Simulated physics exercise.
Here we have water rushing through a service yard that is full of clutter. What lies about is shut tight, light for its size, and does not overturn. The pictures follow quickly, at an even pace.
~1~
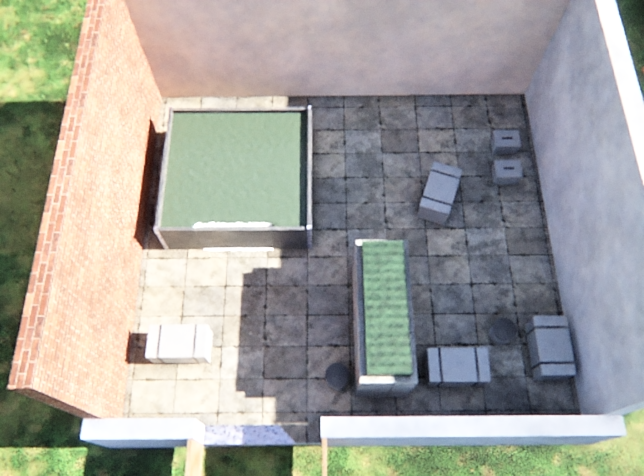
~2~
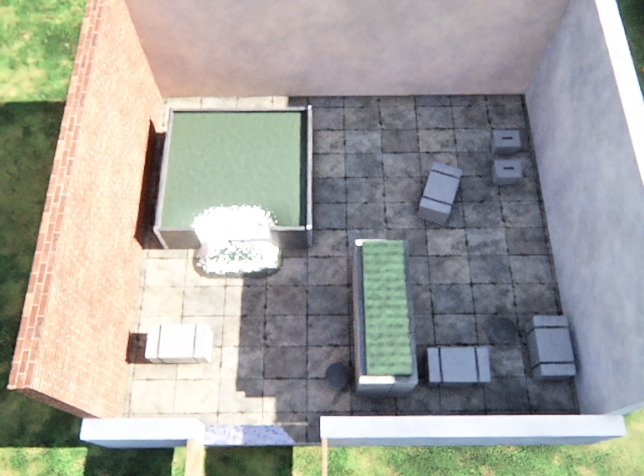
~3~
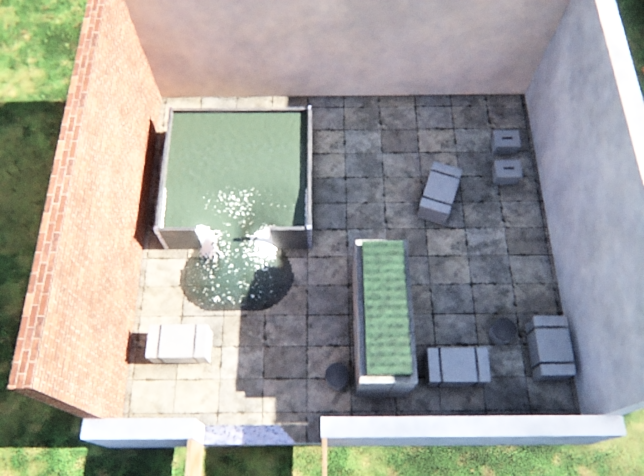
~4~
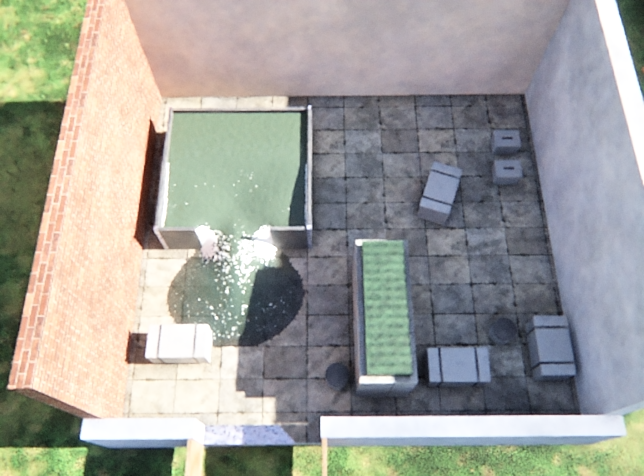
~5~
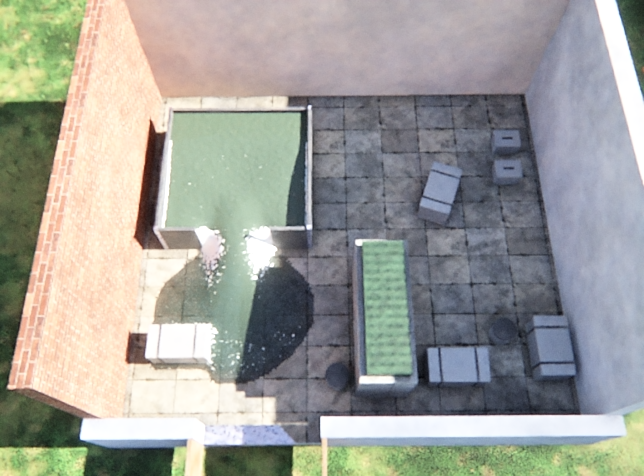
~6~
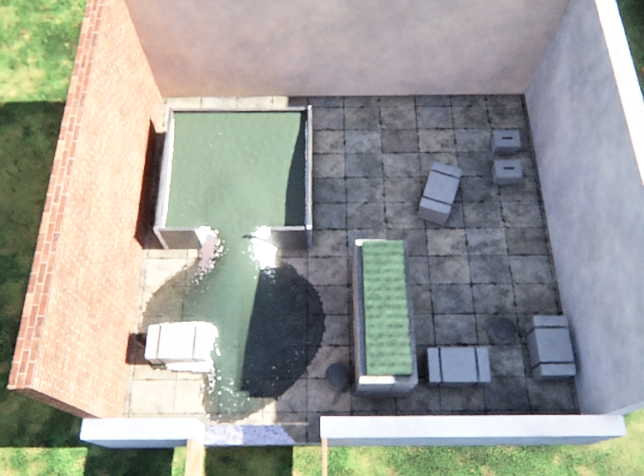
Green water pouring from a gap in a raised tank, spreading across a paved walled yard past grey boxes that barely move.
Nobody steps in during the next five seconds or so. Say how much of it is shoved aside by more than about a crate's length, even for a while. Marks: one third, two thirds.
It is not even a third.
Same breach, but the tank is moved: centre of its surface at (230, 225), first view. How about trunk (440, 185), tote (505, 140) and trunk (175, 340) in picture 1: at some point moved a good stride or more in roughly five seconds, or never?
In turn: No, no, moved that far.
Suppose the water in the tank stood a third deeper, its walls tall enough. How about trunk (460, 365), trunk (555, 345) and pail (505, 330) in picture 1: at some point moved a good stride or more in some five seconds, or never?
One after the other: Never so far, not that far, never so far.
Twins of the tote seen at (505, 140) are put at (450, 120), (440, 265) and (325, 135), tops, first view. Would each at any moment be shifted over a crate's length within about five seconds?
In that order: No, short of that, less than that.
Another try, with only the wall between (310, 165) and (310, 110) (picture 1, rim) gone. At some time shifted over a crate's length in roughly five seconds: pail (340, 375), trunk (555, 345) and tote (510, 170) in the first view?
As listed: Under that, that far or more, that far or more.
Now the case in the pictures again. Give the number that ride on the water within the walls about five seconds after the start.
That makes 1.
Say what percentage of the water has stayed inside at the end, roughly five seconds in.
Close to 68 %.
A moment on, 0 of 8 are well off their spots; 0 afloat.
Next, 2 of 8 are well off their spots; 2 afloat.
Later, 2 of 8 are well off their spots; 0 afloat.
In the end, 2 of 8 are well off their spots, and 2 have been at some point; 1 afloat.
